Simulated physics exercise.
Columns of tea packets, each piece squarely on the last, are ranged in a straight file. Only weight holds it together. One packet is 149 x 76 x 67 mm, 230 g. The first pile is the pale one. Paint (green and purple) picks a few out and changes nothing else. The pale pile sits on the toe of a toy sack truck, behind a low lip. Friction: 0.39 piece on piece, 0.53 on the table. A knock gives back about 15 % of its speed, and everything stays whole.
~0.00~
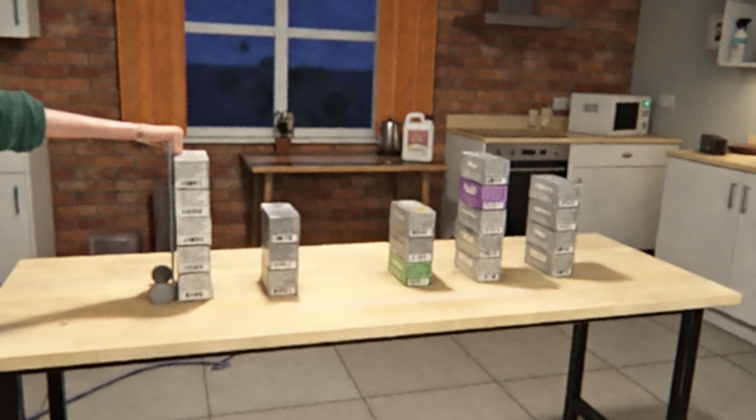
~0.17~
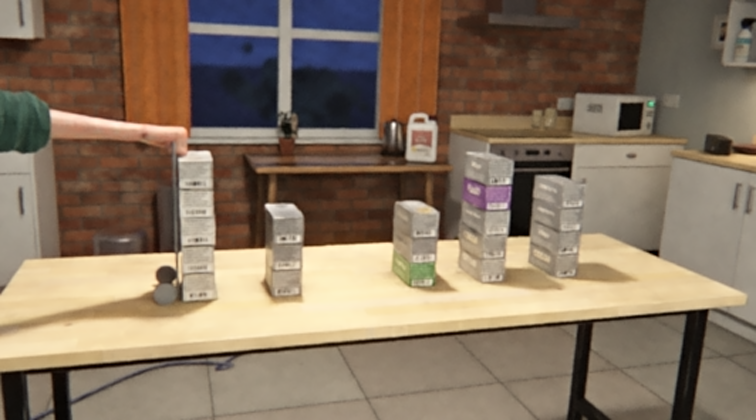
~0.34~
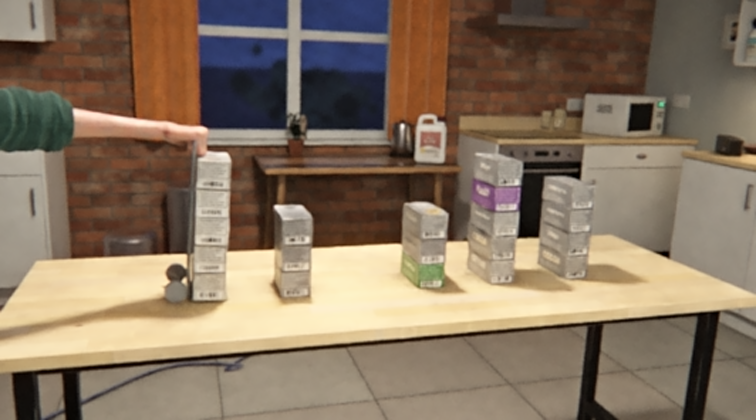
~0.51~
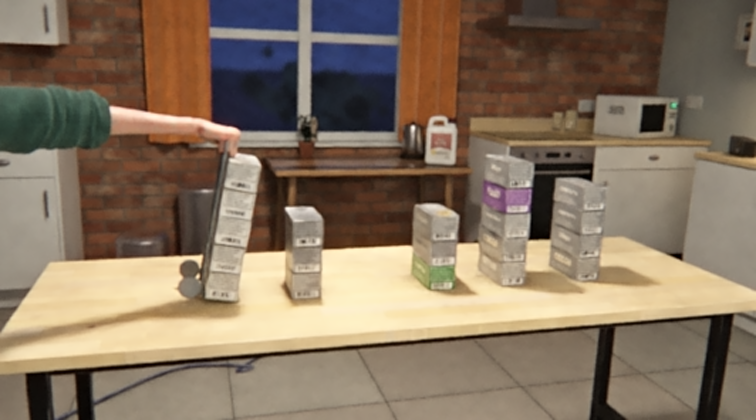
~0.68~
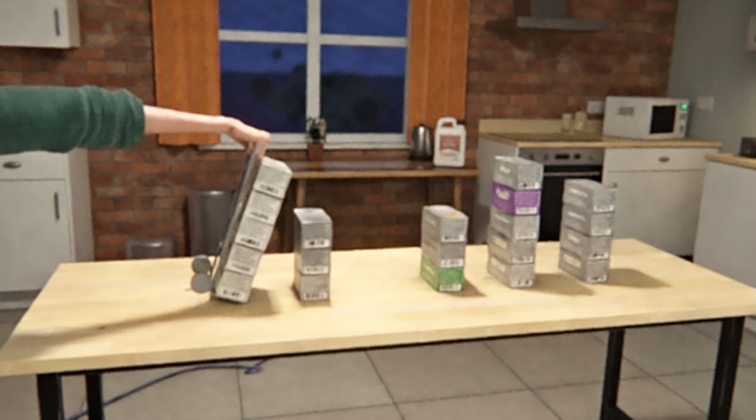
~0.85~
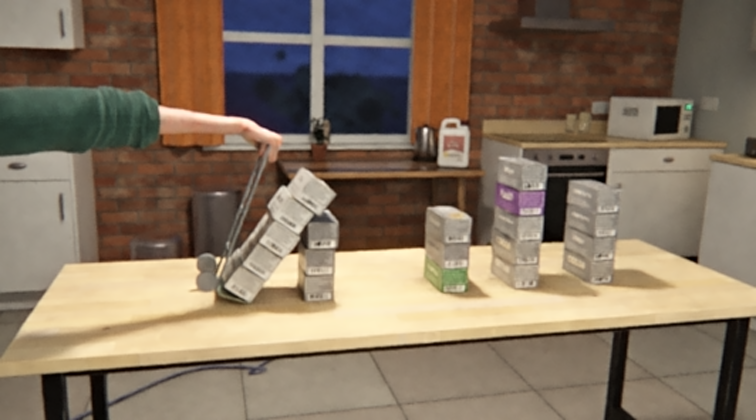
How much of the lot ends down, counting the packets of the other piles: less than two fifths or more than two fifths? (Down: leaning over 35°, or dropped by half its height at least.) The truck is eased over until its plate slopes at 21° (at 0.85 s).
Fewer than two in five of them.
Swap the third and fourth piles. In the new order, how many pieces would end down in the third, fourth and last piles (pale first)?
Then third 0, fourth 0, last 0.
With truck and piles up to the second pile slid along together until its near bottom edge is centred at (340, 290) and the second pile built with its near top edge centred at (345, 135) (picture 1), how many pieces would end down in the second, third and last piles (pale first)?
In that case second 6, third 2, last 3.
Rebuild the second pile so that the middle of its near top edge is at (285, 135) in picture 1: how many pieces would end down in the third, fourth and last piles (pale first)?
In that case third 1, fourth 4, last 4.
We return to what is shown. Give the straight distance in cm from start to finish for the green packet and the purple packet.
Green 0, purple 0.
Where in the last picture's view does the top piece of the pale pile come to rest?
Near (422, 272).
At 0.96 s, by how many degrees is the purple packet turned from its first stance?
Roughly 0°.
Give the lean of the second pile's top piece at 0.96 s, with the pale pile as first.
About 0°.
After 0.96 s, 3 of the pale pile down; none of the 15 other packets down, 3 disturbed.
After 1.14 s, 5 of the pale pile down; none of the 15 other packets down, 3 disturbed.
After 1.30 s, 5 of the pale pile down; 3 of the 15 other packets down.
In the end (1.9 s), 5 of the pale pile down; 3 of the 15 other packets down; green packet 7 mm from its place; purple packet unmoved. That is 20 per cent. From the last view, middles, green packet near (448, 272), purple packet near (519, 198).
